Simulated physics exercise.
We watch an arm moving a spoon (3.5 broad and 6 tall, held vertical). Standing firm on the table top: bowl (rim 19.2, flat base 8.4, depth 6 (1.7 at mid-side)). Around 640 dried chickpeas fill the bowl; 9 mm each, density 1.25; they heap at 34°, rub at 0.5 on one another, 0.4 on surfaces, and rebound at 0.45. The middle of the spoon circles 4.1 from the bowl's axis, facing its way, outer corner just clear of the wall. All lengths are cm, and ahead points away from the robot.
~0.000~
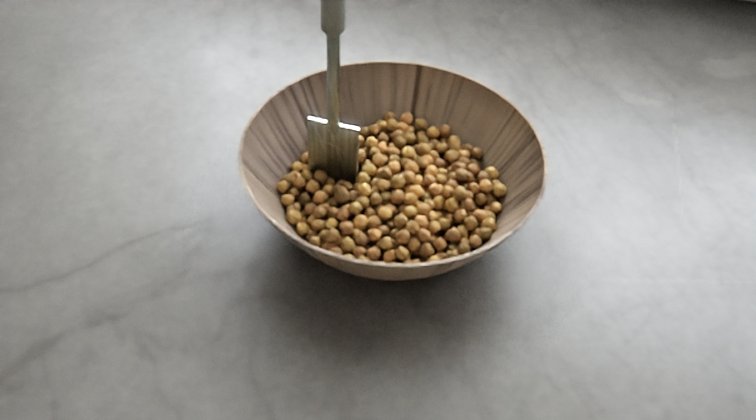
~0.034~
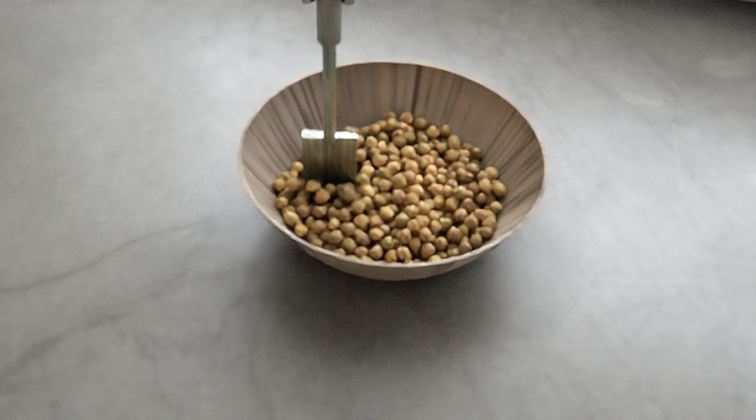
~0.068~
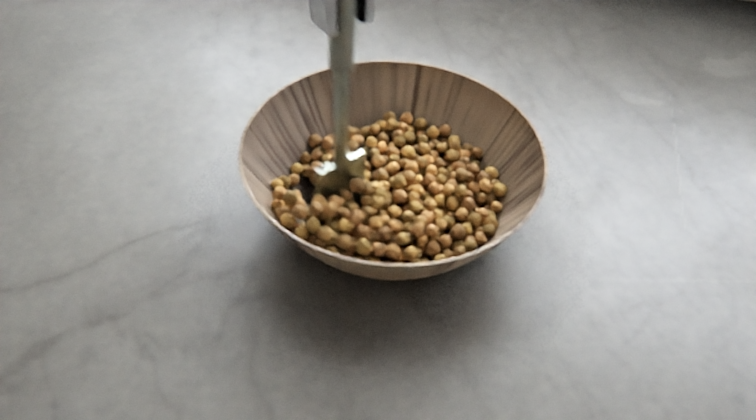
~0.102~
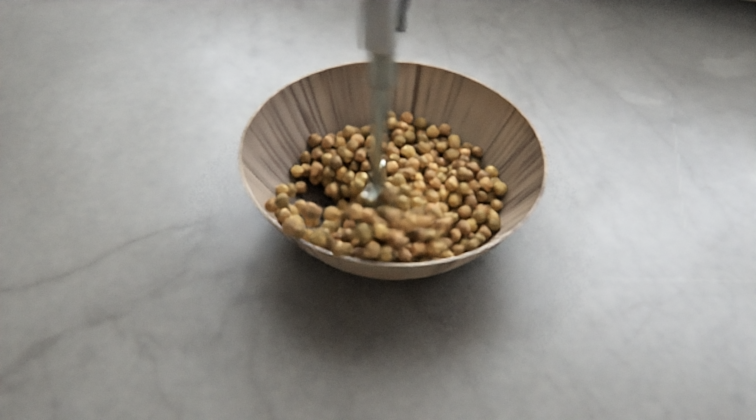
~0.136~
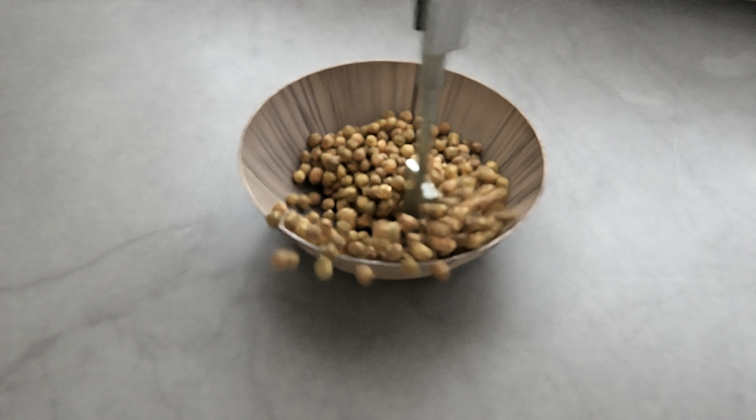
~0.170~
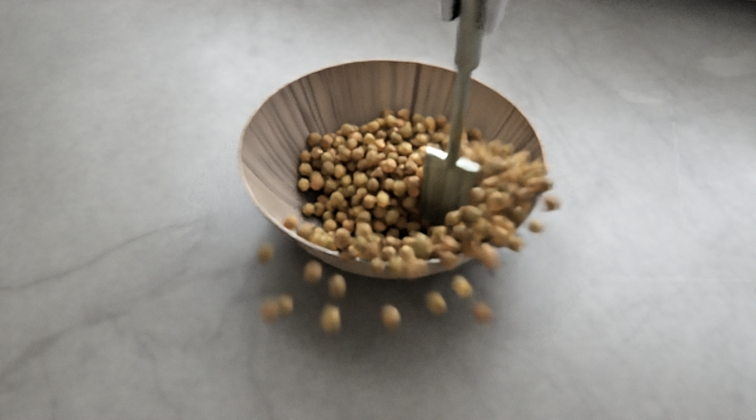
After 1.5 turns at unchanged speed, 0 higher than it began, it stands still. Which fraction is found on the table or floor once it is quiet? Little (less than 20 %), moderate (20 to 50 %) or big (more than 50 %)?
A moderate share, 20 to 50 %, ends on the table or floor.
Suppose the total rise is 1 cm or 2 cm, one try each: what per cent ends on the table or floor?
Some 25 and 20 per cent.
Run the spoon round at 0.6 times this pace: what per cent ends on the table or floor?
About 5 per cent.
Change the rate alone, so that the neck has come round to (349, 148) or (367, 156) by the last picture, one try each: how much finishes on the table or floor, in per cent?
Some 0 and 0 per cent.
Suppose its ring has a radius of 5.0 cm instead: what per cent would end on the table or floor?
Then about 40 per cent.
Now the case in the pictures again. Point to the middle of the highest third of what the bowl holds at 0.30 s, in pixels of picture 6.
At about (372, 89).
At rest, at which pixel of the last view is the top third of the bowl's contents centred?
Near (454, 180).
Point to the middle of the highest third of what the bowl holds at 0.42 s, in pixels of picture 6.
Around (324, 216).
After 0.30 s, 307° round, highest piece 11 above the table; 524 in the bowl, 42 on the table or floor, 71 in flight or on the tool.
After 0.42 s, 88° round, highest piece 8 above the table; 453 in the bowl, 133 on the table or floor, 51 in flight or on the tool.
After 0.68 s, 180° round, highest piece 6 above the table; 414 in the bowl, 221 on the table or floor, 2 in flight or on the tool.
After 1.38 s, 180° round, highest piece 5 above the table; 414 in the bowl, 223 on the table or floor.
In the end, 414 in the bowl, 223 on the table or floor. That is 35 % on the table or floor.
